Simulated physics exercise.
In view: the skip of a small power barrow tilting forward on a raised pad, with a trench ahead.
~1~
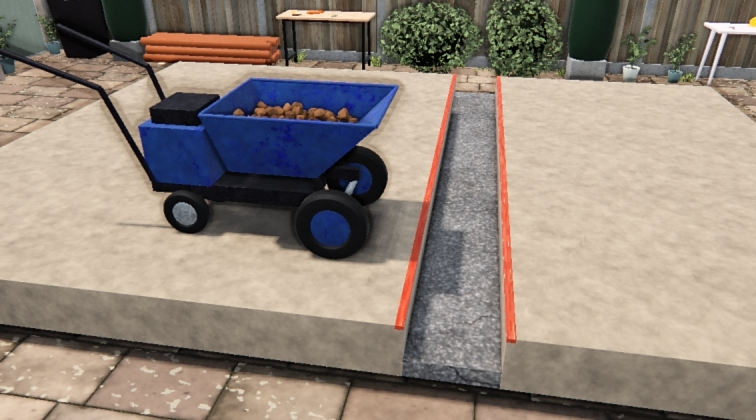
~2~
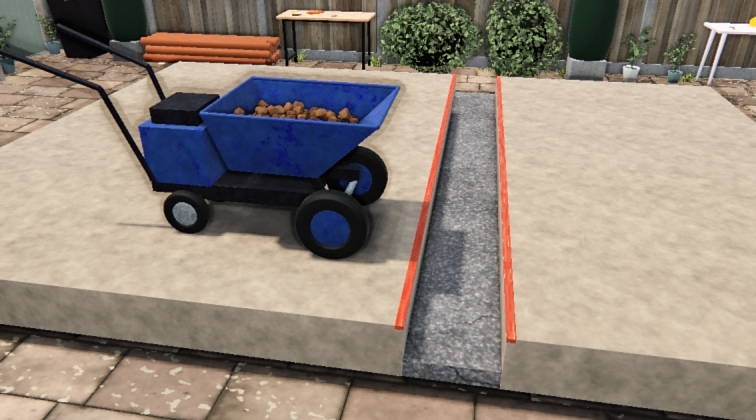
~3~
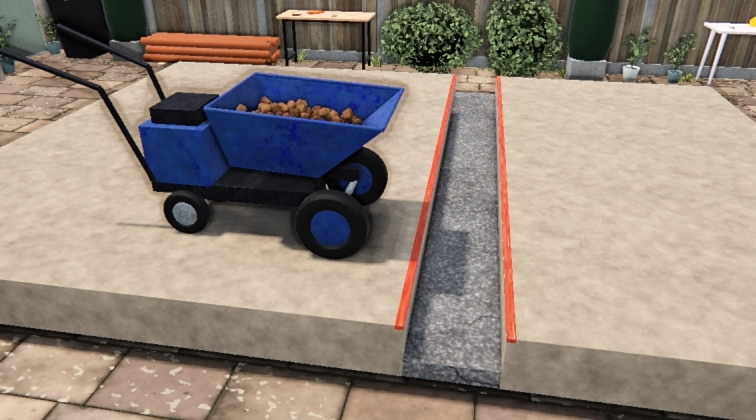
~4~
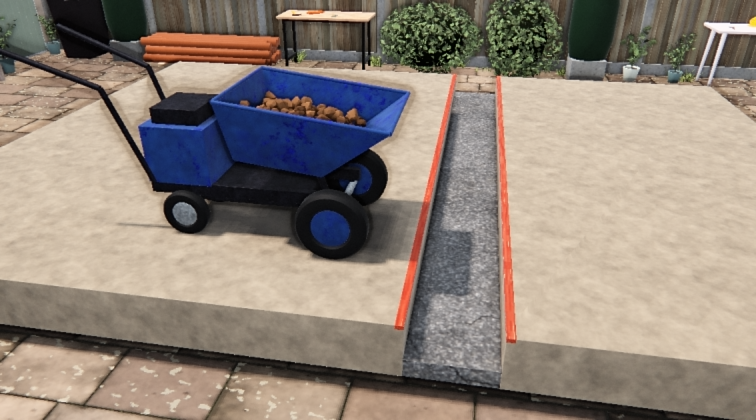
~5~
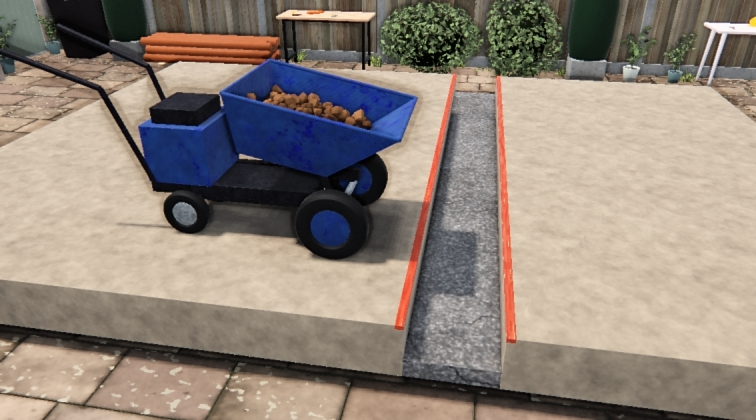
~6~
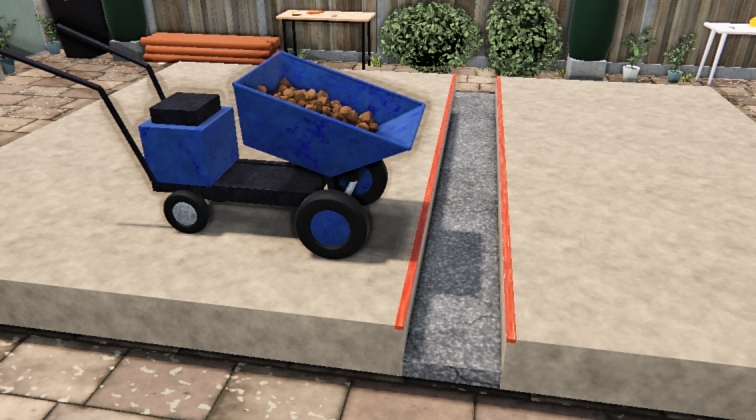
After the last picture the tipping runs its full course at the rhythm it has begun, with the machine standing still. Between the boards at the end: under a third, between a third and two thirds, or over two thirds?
The trench takes over two thirds.
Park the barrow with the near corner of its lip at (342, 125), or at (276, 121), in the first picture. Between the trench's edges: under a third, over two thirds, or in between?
In turn: More than two thirds; between a third and two thirds.
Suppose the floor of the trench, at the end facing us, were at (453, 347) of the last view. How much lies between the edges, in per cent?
Close to 80 per cent.
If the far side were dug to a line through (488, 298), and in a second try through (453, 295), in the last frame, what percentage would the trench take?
In turn 70 and 0 in a hundred.
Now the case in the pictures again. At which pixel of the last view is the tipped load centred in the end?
Roughly at (470, 261).
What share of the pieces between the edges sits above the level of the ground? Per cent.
It comes to 0 per cent or so.
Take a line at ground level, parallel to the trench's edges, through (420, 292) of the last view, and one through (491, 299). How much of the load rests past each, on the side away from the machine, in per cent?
In turn 100 and 20 in a hundred.
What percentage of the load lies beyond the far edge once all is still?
Roughly 5 in a hundred.
Shortly afterwards, skip tipped steeply; the whole lot in the skip.
Next, skip tipped right over; the bulk in the skip; near a quarter in or heaped over the trench; only a few beyond it; only a few falling.
Some moments later, skip tipped right over; all but a few in or heaped over the trench; only a few beyond it.
In the end, skip tipped right over; all but a few in or heaped over the trench; only a few beyond it.
